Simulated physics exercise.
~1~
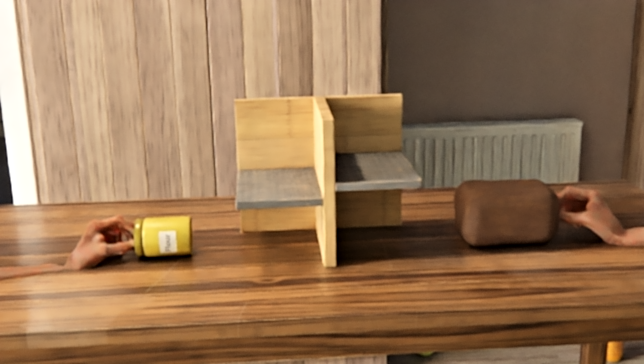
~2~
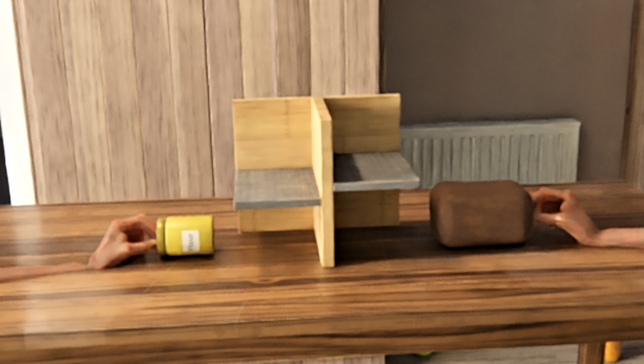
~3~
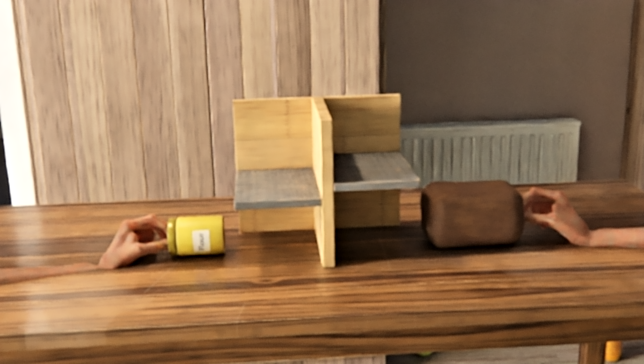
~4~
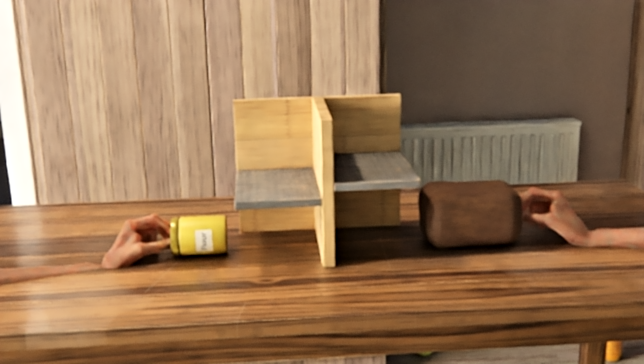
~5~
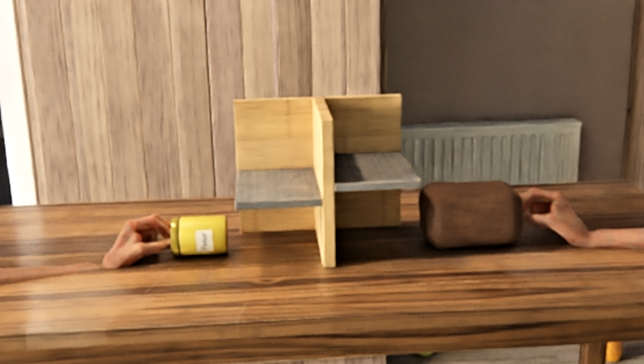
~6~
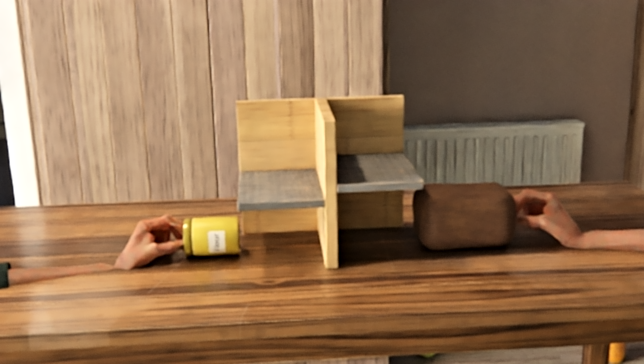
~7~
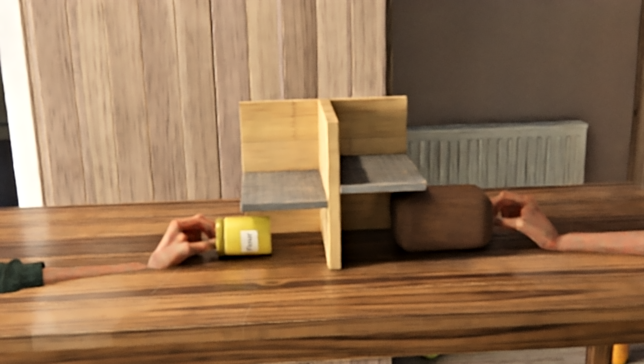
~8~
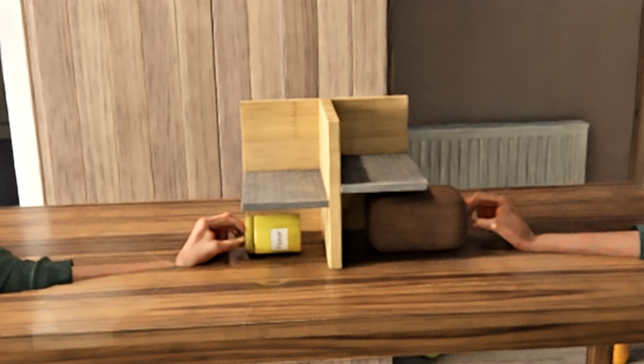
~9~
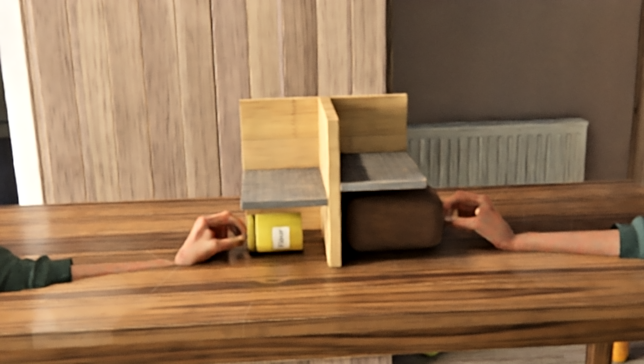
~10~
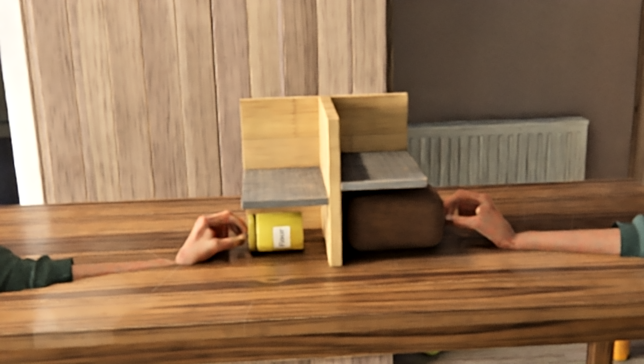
Two hands reach in from opposite sides of a striped wooden table, seen from the front by a slightly swaying camera. Between them stands a pale wooden shelf with a central divider and a grey ledge on each side, the left one slightly lower. The left hand pushes a yellow jar lying on its side to the right, while the right hand pushes a brown loaf to the left. Both pause short of the shelf, then move on. The jar slides under the left ledge first, and the loaf follows under the right one. Both rest beneath the ledges, the hands still beside them.
